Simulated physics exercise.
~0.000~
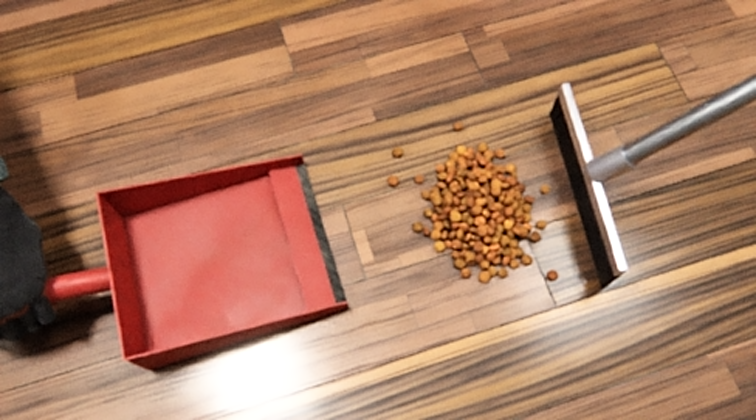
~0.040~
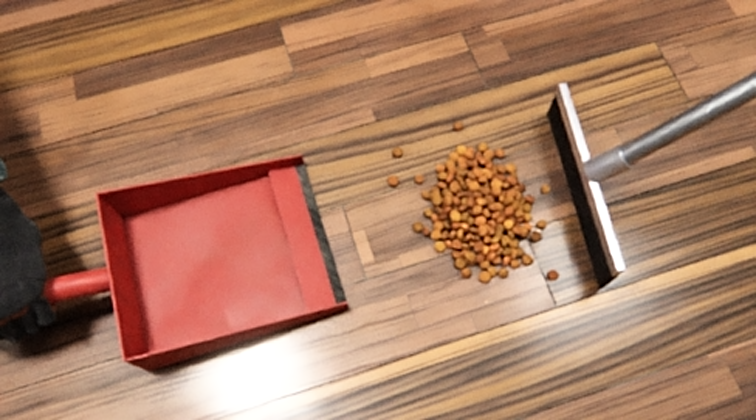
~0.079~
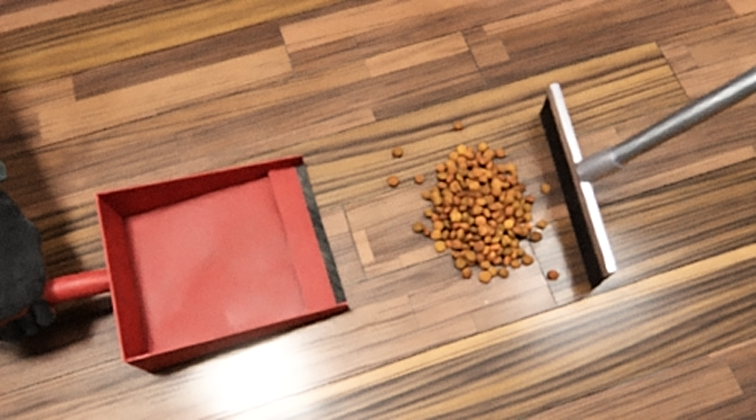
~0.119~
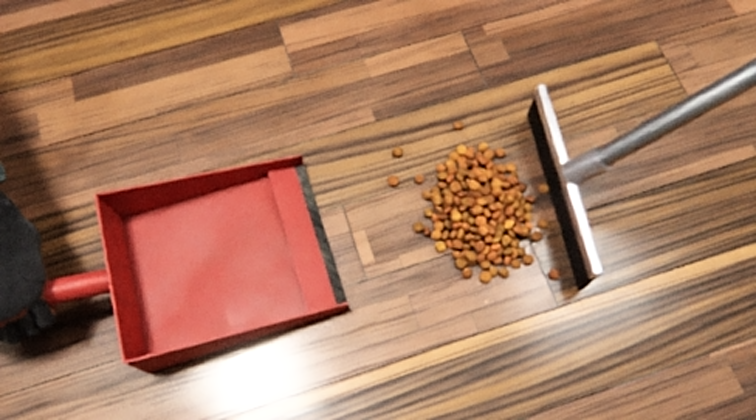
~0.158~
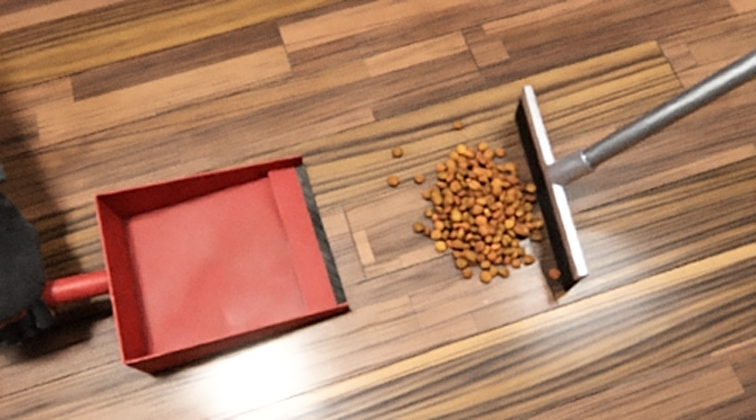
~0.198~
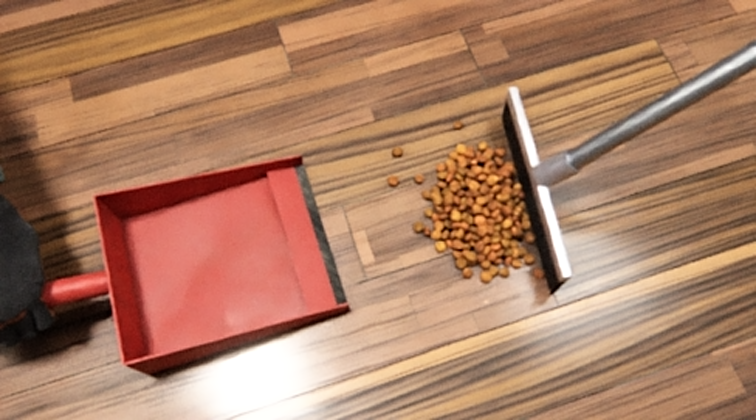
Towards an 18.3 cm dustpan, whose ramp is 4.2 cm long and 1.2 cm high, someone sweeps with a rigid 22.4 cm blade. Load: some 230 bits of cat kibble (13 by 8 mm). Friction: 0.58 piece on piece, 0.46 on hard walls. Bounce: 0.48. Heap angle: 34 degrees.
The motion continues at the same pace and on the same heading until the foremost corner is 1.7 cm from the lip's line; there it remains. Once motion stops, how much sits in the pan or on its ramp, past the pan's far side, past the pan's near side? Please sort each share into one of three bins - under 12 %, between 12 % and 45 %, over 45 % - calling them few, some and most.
In the pan or on its ramp: Some. Past the pan's far side: Few. Past the pan's near side: Few.
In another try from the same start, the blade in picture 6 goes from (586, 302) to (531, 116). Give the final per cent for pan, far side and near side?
The pan gets 5, the far side 0 and the near side 30.
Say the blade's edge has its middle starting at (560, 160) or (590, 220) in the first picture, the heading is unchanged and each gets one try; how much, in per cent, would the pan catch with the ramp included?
Some 40 and 30 per cent.
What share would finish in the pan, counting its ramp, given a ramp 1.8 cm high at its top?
Around 35 per cent.
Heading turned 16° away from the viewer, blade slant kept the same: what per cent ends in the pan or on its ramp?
The pan, ramp included, would get around 25 per cent.
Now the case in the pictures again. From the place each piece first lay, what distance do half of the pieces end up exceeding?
Median shift: Approx. 18 cm.
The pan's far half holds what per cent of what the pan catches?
Around 50 percent.
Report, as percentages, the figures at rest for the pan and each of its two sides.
Pan 35, far side 5, near side 5.
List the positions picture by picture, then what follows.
Blade from (619, 271) to (563, 92), moved 0.0 cm, 0 of the pieces shifted so far; middle of the pieces at (475, 210); pan at (215, 266), in the first picture.
Blade from (617, 271) to (561, 92), moved 0.3 cm, 0 of the pieces shifted so far; middle of the pieces at (476, 210), in the second picture.
Blade from (608, 272) to (553, 92), moved 1.3 cm, 0 of the pieces shifted so far; middle of the pieces at (476, 210), in the third picture.
Blade from (594, 273) to (540, 93), moved 2.8 cm, 0 of the pieces shifted so far; middle of the pieces at (476, 209), in the fourth picture.
Blade from (580, 275) to (526, 95), moved 4.4 cm, 2 of the pieces shifted so far; middle of the pieces at (476, 209), in the fifth picture.
Blade from (564, 276) to (512, 96), moved 6.0 cm, 45 of the pieces shifted so far; middle of the pieces at (475, 209); pan at (214, 269). The blade's pace is about 0.41 m/s, heading 11 degrees away from the viewer's side, in the sixth picture.
Then, at 0.44 s, middle of the blade 14 cm from the lip; 0 % over the lip, far side 0 %, near side 10 %.
After 0.61 s, middle of the blade 7 cm from the lip; 5 % over the lip, far side 5 %, near side 5 %.
Then, at 0.89 s, middle of the blade 3 cm from the lip; 35 % over the lip, far side 5 %, near side 5 %.
At rest (1.2 s), pan 35 %, far side 5 %, near side 5 %, in front of the lip or behind the blade 50 %.
